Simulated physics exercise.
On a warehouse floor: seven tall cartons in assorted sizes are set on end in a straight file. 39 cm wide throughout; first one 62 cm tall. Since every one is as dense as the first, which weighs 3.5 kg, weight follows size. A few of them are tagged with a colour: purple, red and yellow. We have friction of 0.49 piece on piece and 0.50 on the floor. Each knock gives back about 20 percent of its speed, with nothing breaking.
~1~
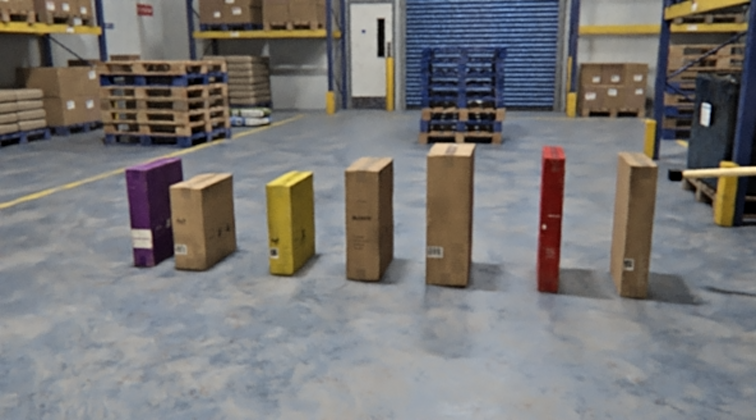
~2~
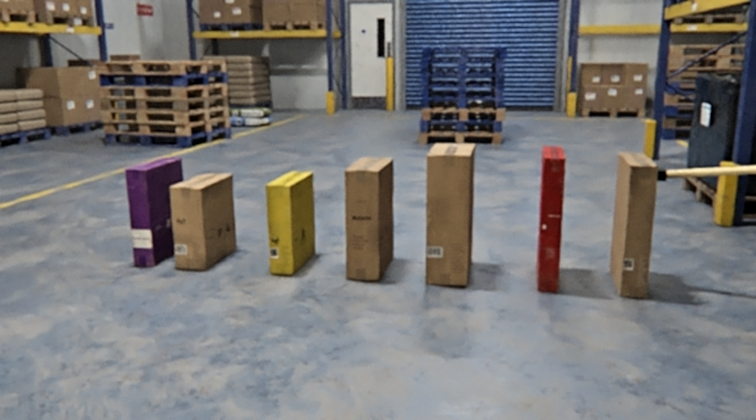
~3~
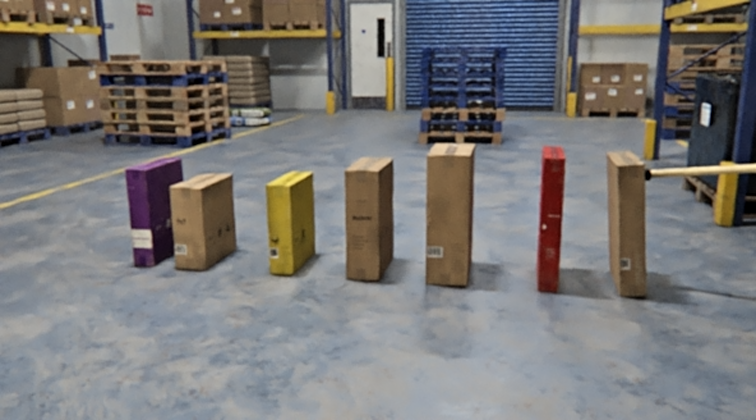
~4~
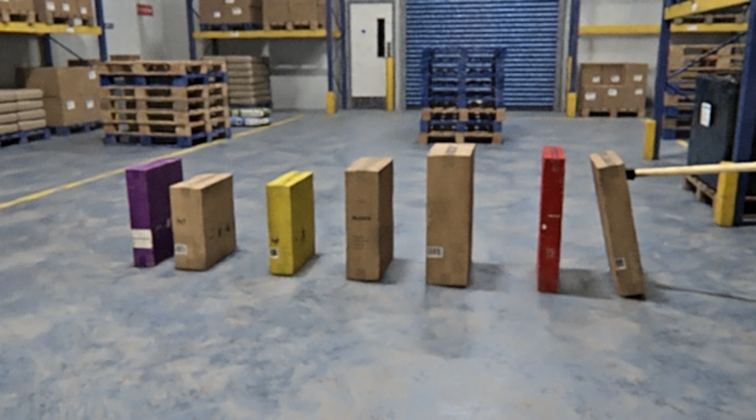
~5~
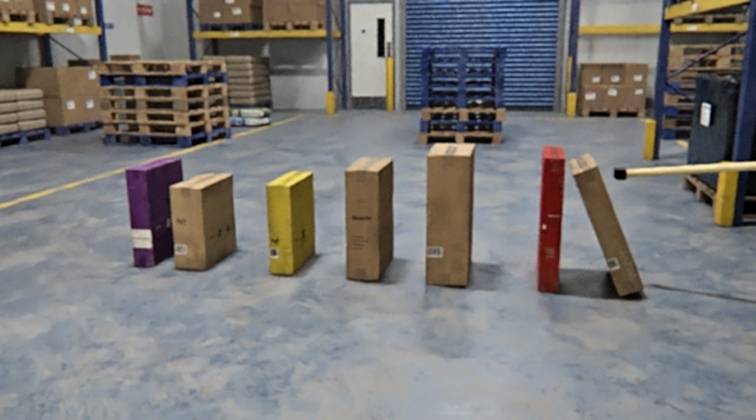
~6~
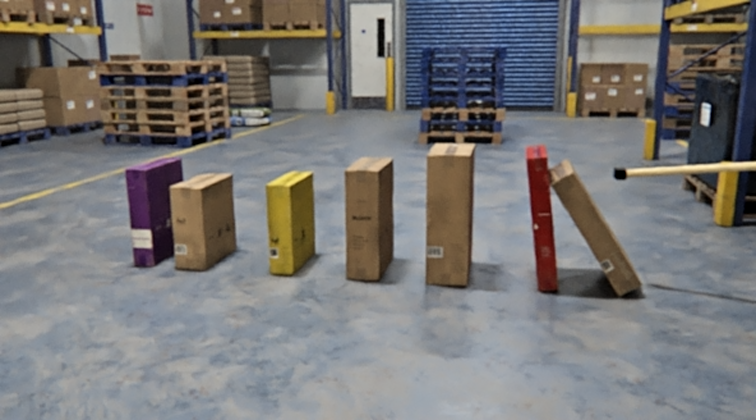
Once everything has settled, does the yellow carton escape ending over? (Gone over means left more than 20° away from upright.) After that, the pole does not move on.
It tumbles.
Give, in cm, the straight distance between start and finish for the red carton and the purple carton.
Red 40, purple 40.
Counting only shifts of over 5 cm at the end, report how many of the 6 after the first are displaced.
Total tallied: 6.
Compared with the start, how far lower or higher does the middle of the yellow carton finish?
15 cm lower.
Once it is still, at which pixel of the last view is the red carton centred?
Around (484, 244).
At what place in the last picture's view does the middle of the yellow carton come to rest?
Look near (244, 249) in the last frame.
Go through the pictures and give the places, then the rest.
In the first frame (pixels give the middle of a visible side), pole end (678, 177) 9 cm from the first carton; yellow carton (304, 222); purple carton (169, 210); red carton (551, 227); none of the others has stirred.
In the second frame, pole end (662, 176) 22 mm from the first carton; yellow carton (304, 222).
In the third frame, pole end (647, 176) pushing; yellow carton (304, 222); none of the others has stirred.
In the fourth frame, pole end (631, 175) pushing; yellow carton (304, 222); none of the others has stirred.
In the fifth frame, pole end (622, 175) stopped; yellow carton (304, 222); none of the others has stirred.
In the sixth frame, pole end (622, 175) stopped; yellow carton (304, 222); red carton (543, 226) 7° from how it stood; purple carton (169, 210); one has shifted.
Then, 0.27 s past the last view, 1 of the 6 other cartons over; yellow carton unmoved; red carton 33° from how it stood.
Then, 1.11 s past the last view, 3 of the 6 other cartons over; yellow carton unmoved; red carton 60° from how it stood.
Then, 1.57 s past the last view, 4 of the 6 other cartons over; yellow carton 59° from how it stood; red carton 68° from how it stood.
Then, 2.25 s past the last view, 6 of the 6 other cartons over; yellow carton lying flat; purple carton 70° from how it stood.
In the end, 6 of the 6 other cartons over; yellow carton lying flat; purple carton lying flat; red carton 68° from how it stood. Not one is left standing. From the last view, middles, yellow carton near (244, 249), purple carton near (109, 242).
